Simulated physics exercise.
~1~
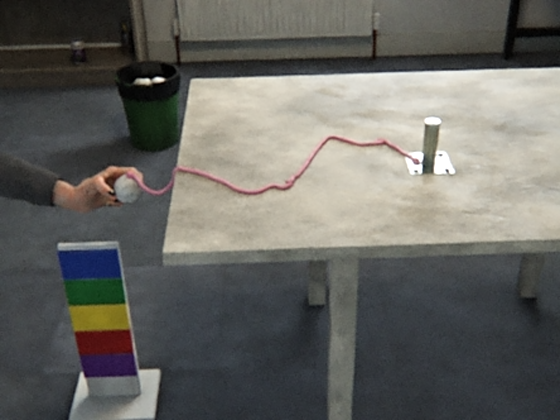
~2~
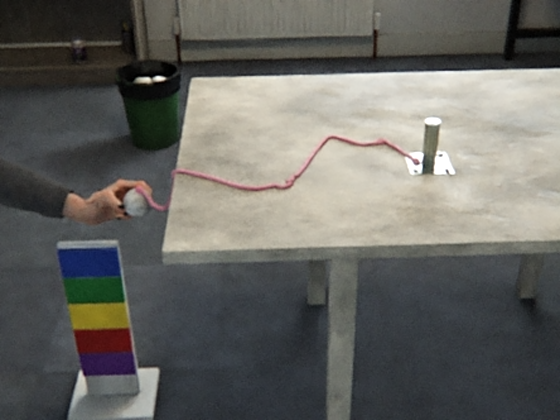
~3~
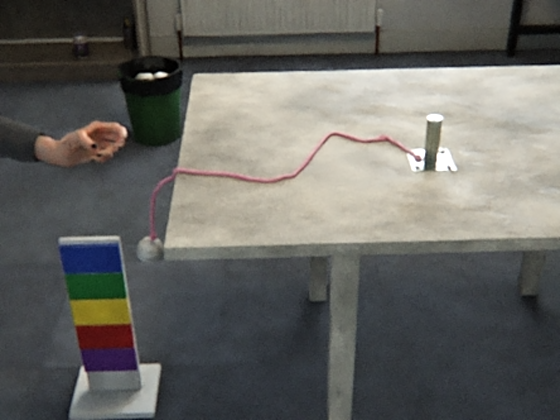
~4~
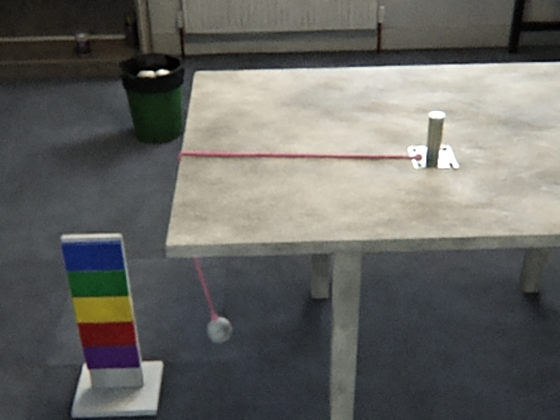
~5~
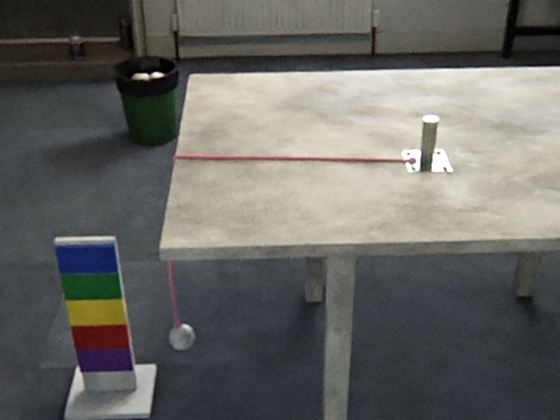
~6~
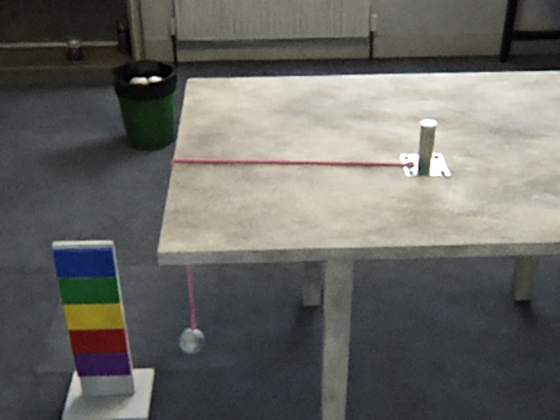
At first, a hand holds a pale ball off the left side of a grey table, with a slack pink cord winding back across the top to a short metal post. The hand shifts the ball slightly right and down, then lets go and draws back as the ball drops beside the table's edge. The cord pulls straight across the tabletop, and the ball swings to the right below it. It then swings back left and moves slightly right again. It ends hanging below the table, level with the red band on the striped stand at left.
